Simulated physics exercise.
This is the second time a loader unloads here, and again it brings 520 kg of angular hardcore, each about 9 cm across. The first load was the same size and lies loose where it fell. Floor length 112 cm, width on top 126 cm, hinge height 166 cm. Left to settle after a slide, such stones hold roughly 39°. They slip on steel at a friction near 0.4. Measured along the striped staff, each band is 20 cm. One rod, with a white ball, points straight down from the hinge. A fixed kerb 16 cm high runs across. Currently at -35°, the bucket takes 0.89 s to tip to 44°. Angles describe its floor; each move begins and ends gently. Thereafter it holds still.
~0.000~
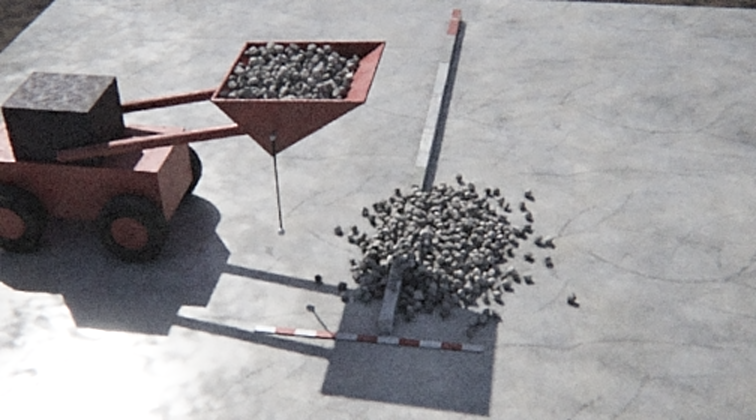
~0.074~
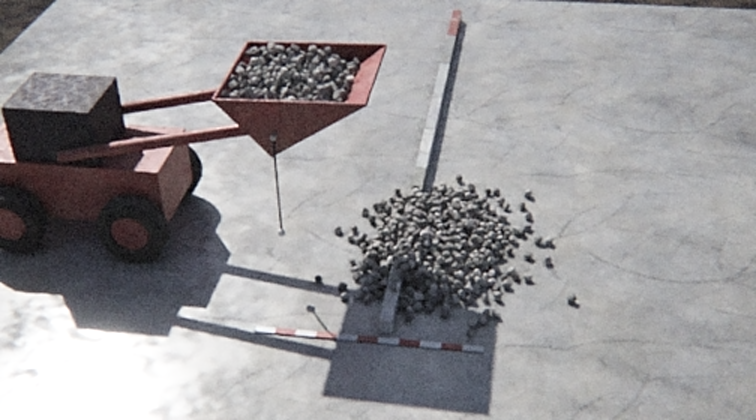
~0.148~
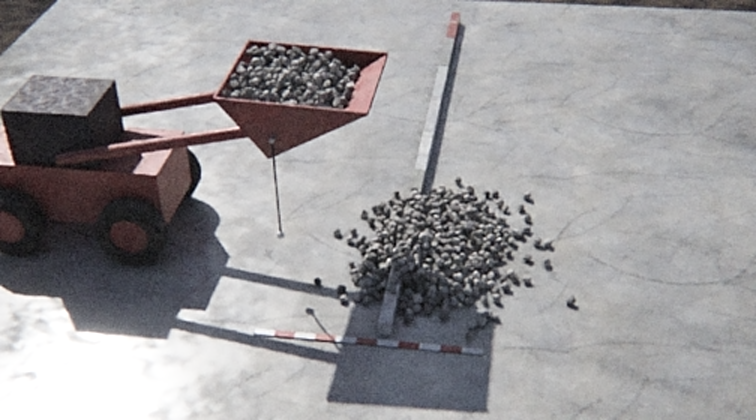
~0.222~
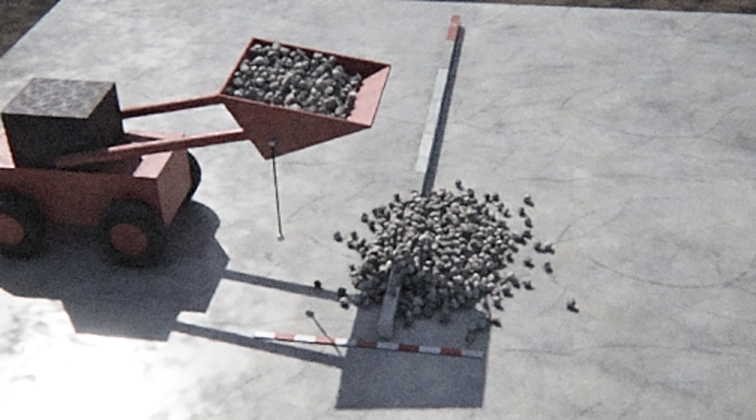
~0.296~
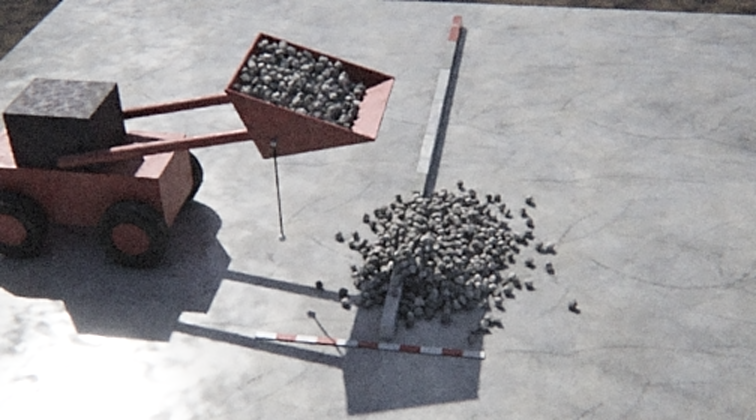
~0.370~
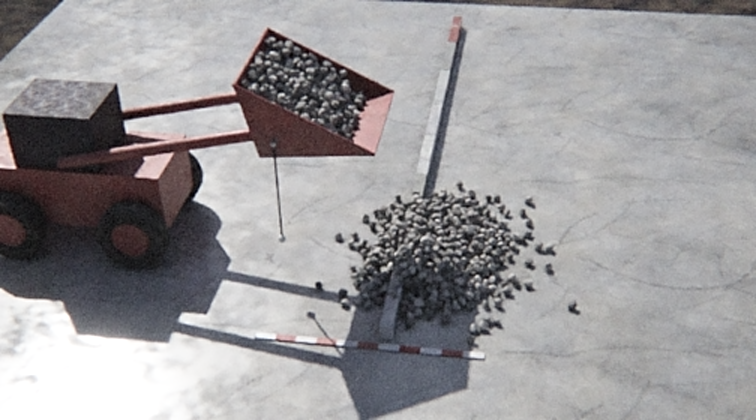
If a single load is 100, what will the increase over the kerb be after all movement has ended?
The increase will be around 24 per cent.
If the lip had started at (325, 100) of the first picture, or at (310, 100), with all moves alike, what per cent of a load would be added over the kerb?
Close to 0 per cent, followed by close to 0 per cent.
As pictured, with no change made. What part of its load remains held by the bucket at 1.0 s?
Roughly 85 parts in a hundred of the load.
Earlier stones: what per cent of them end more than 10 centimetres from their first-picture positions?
I'd say roughly 5 per cent of them.
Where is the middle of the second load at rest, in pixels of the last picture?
Around (388, 235).
After 0.7 s the floor is at 32°; in per cent of one load, 100 in the bucket, 22 on this side of the kerb, 78 over the kerb; the foremost stones are at (540, 257).
After 1.0 s the floor is at 44°; in per cent of one load, 83 in the bucket, 39 on this side of the kerb, 78 over the kerb; the foremost stones are at (540, 257).
After 1.3 s the floor is at 44°; in per cent of one load, 22 in the bucket, 94 on this side of the kerb, 84 over the kerb; the foremost stones are at (540, 257).
After 4.2 s the floor is at 44°; in per cent of one load, 0 in the bucket, 98 on this side of the kerb, 102 over the kerb; the foremost stones are at (545, 257). Net gain over the kerb, 24.
